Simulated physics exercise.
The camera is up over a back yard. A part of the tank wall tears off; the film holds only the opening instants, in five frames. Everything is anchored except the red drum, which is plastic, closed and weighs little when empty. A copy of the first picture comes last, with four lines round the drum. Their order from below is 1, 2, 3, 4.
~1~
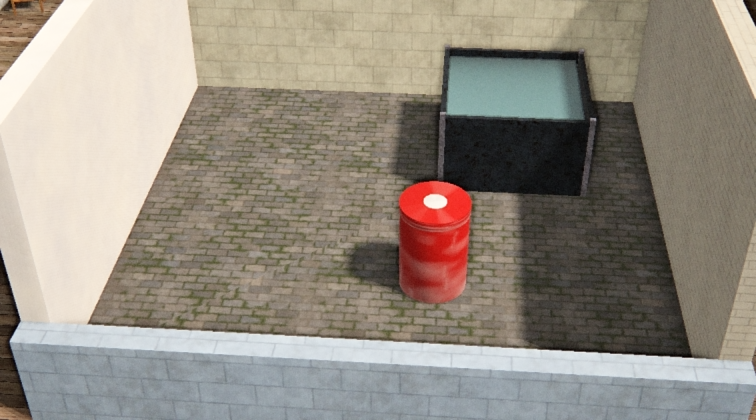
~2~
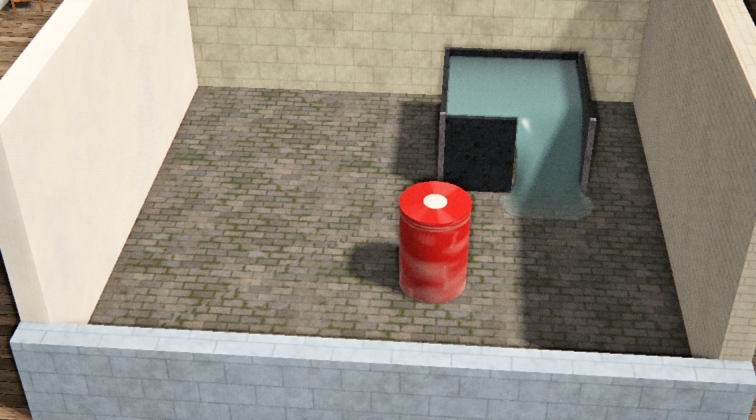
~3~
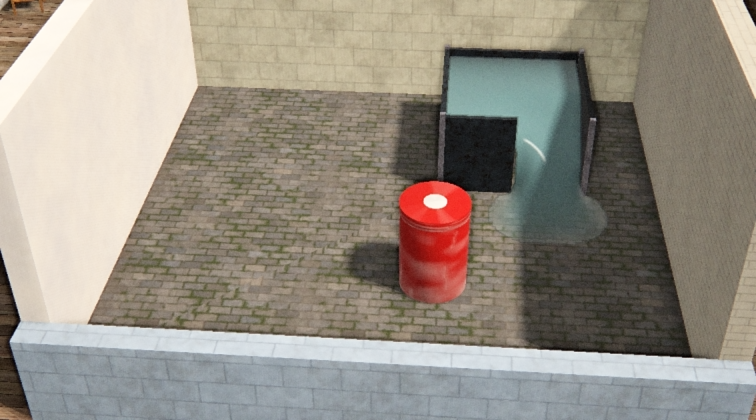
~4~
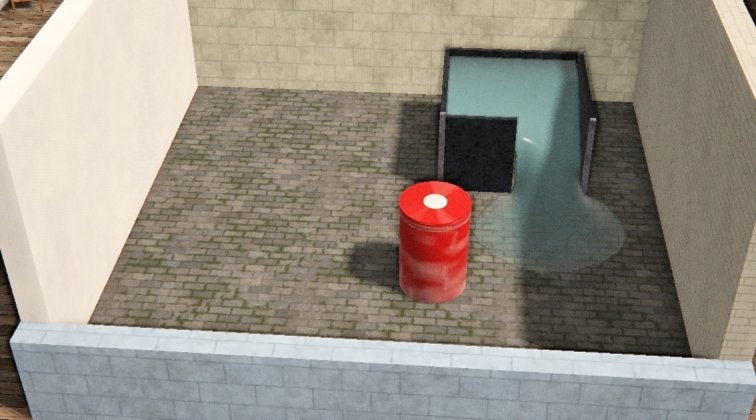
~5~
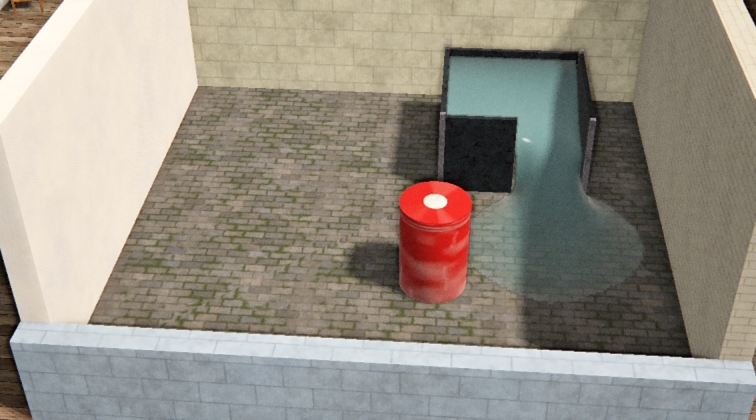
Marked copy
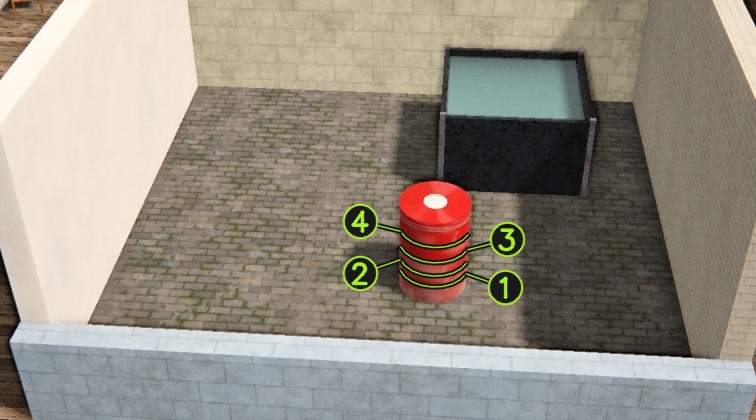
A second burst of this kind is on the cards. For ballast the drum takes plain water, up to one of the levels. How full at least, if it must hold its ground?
1.
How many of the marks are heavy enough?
All four.
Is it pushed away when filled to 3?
No, not at all.
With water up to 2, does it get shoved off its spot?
No, not at all.
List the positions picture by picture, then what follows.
Lid of the red drum at (435, 202); tank full, its middle at (515, 90).
Water covers 1 % of the ground and is seen nearest the drum at (524, 211).
Water covers 3 % of the ground and is seen nearest the drum at (498, 222).
Water covers 6 % of the ground and is seen nearest the drum at (505, 251).
Lid of the red drum at (435, 202); water covers 9 % of the ground and is seen nearest the drum at (484, 263).
On the marked copy, 1 at (432, 287); 2 at (432, 276); 3 at (432, 262); 4 at (433, 247); from the bottom up 1, 2, 3, 4.
If 1 is chosen, it does not move.
If 2 is chosen, it does not move.
If 3 is chosen, it does not move.
If 4 is chosen, it does not move.
